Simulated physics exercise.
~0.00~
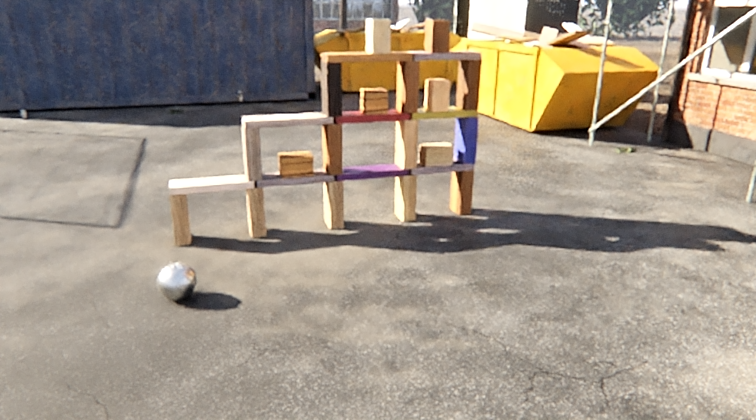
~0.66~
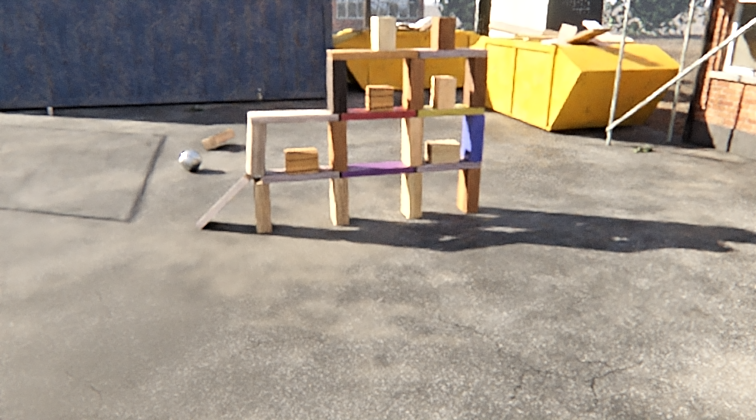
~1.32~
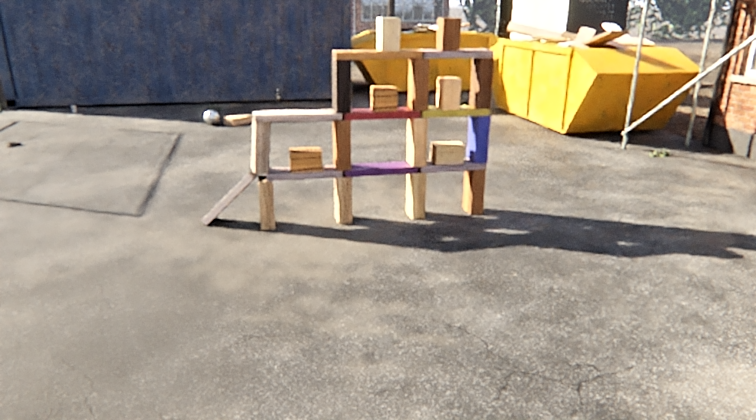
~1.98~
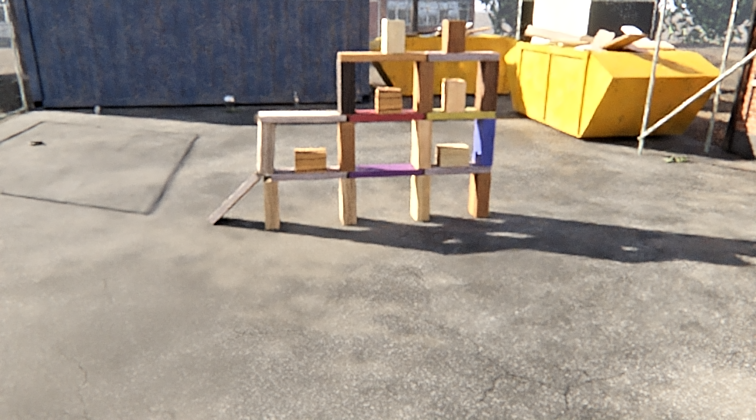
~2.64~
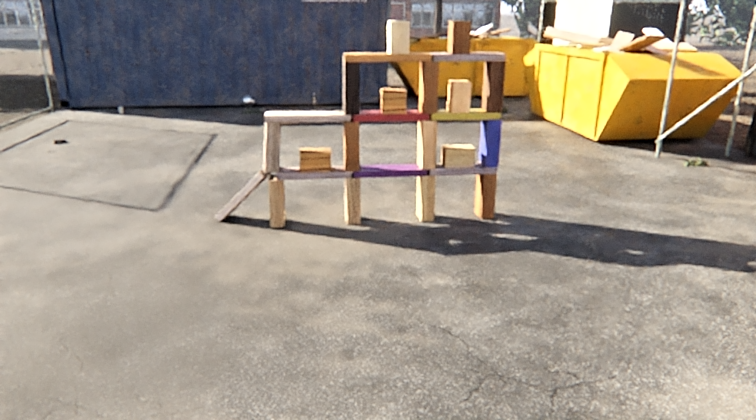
Steel ball rolling into a wooden block structure, knocking out the left end post and dropping one plank aslant, the rest standing.
